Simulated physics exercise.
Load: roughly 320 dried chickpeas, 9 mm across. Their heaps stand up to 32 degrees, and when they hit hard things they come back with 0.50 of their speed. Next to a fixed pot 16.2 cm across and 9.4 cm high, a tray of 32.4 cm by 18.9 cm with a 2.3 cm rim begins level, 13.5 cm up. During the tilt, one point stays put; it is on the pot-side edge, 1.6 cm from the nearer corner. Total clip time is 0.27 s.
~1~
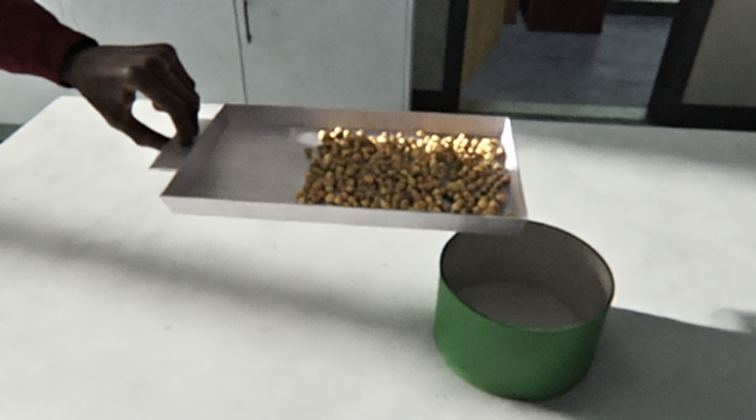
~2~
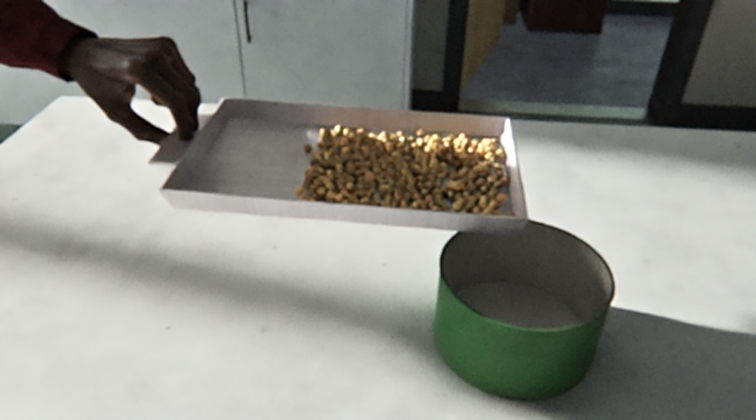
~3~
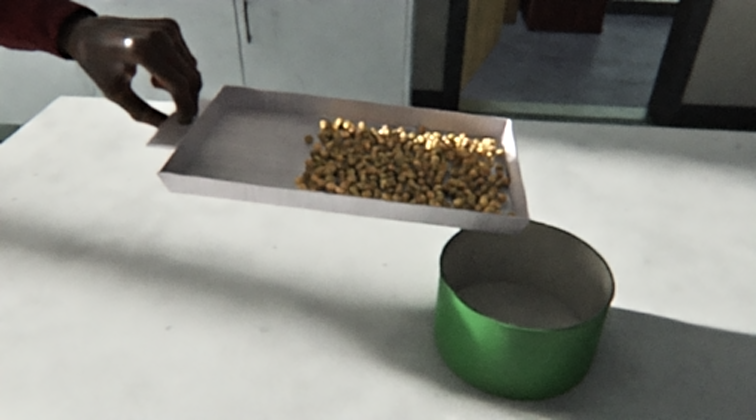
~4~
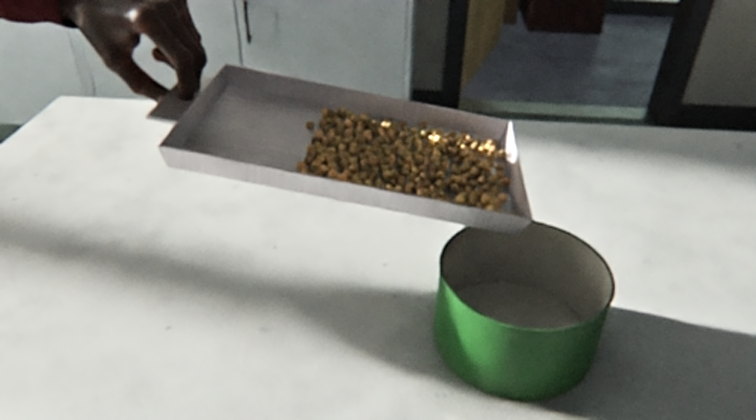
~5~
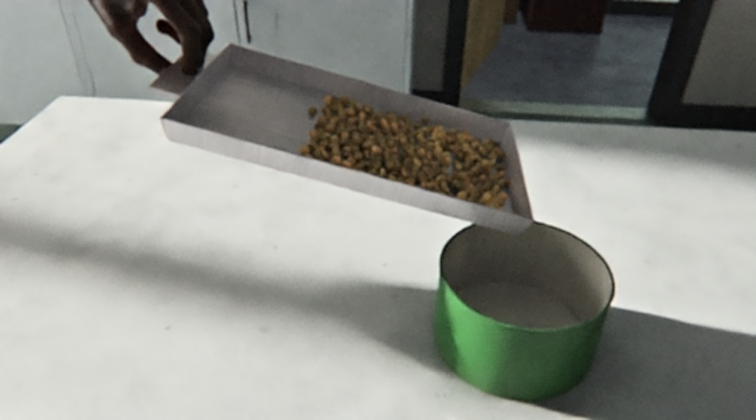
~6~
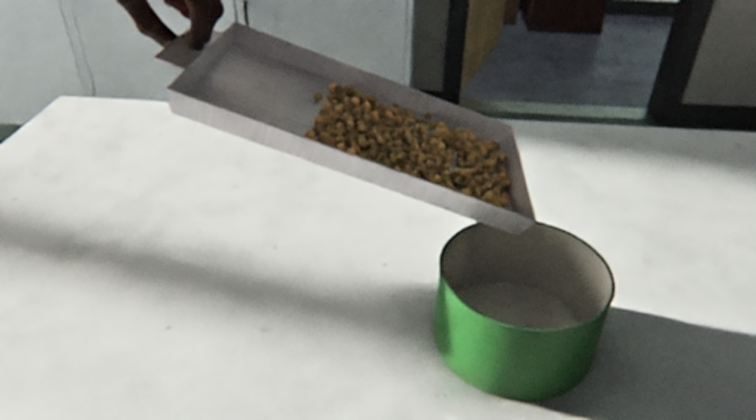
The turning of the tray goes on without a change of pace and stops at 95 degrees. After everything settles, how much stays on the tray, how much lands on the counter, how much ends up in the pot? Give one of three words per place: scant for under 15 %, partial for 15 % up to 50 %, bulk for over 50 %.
Tray: A sprinkling, counter: The main load, pot: A sizeable amount.
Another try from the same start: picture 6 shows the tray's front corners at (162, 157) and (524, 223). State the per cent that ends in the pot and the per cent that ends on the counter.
Final per cent - pot 70, counter 30.
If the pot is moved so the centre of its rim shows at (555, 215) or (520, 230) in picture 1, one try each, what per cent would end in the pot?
Try one: ~ 75 %; try two: ~ 65 %.
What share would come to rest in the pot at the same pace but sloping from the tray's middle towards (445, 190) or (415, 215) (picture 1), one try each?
I'd put it at about 65 per cent for the first tilt and about 85 per cent for the second.
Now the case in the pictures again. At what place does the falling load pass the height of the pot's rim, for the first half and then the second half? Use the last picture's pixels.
Earlier half at about (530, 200), later half at about (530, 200) in pixels.
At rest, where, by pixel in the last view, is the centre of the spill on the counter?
Roughly at pixel (535, 242) in the last view.
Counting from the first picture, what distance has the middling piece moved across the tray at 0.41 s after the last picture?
Roughly 4 cm.
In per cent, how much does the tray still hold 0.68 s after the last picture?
Value: About 100%.
Then, 0.41 s after the last picture, tilt 56 degrees; the tray holds 100 %, the pot 0 %.
Then, 0.68 s after the last picture, tilt 80 degrees; the tray holds 100 %, the pot 0 %.
Then, 1.06 s after the last picture, tilt 95 degrees; the tray holds 20 %, the pot 25 %.
In the end, tray 0 %, counter 70 %, pot 30 %.
